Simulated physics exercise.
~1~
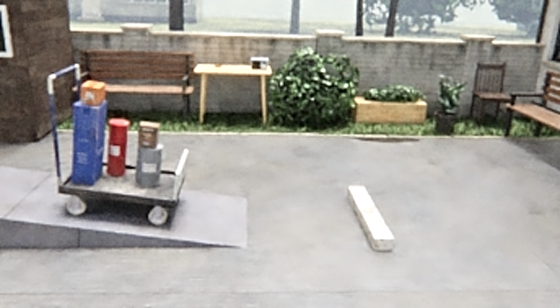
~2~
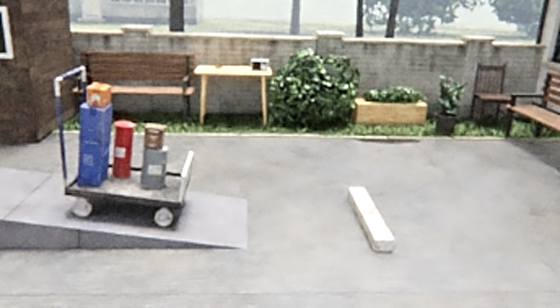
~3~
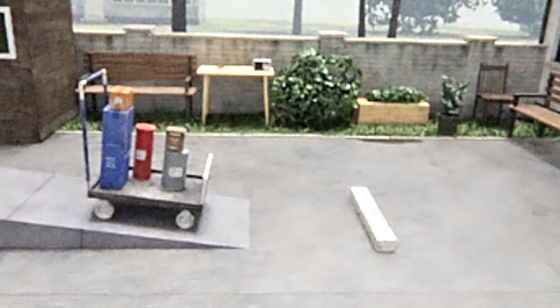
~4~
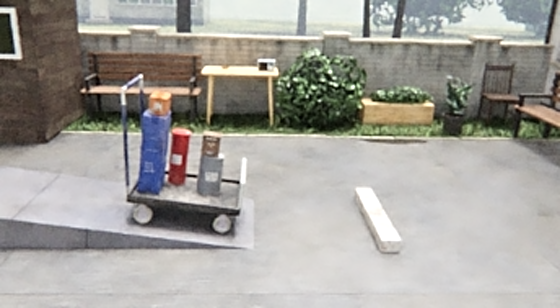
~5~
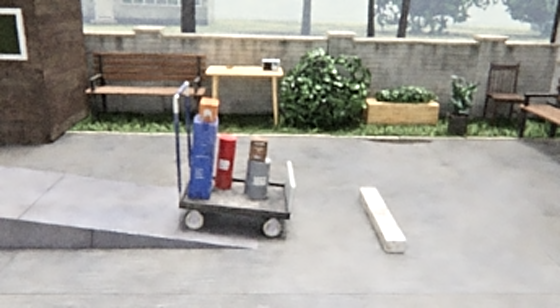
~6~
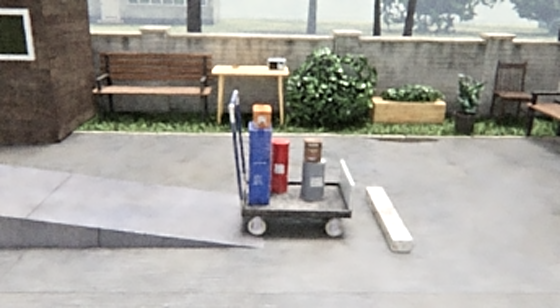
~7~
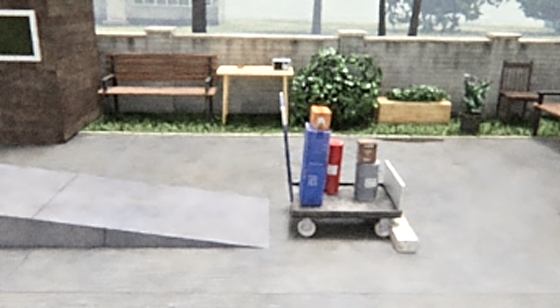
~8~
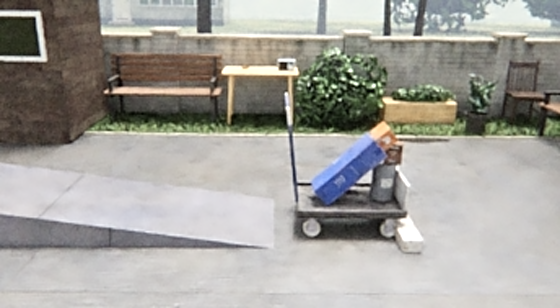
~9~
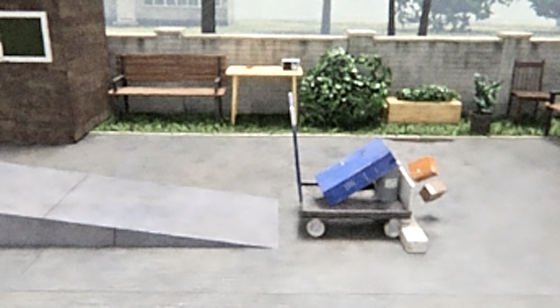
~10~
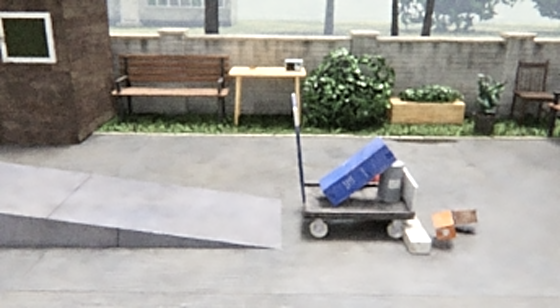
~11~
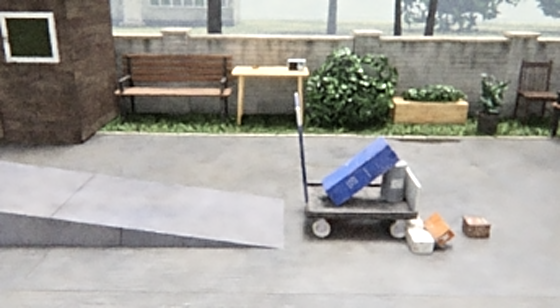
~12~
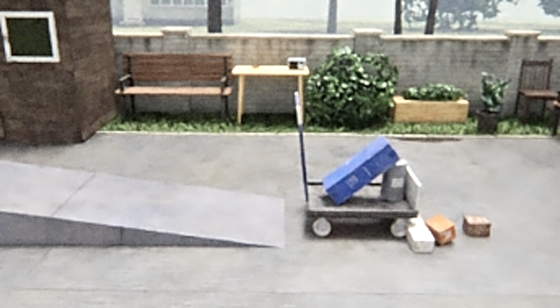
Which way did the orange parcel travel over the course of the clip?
It moved to the right, first riding on the trolley and then tumbling over the front onto the ground beyond the kerb.
A loaded trolley rolled down a ramp to the right and stopped against a pale kerb. Its tall blue box toppled forward, the orange parcel and brown box tumbled over the front onto the ground, and the grey canister stayed upright on the deck.
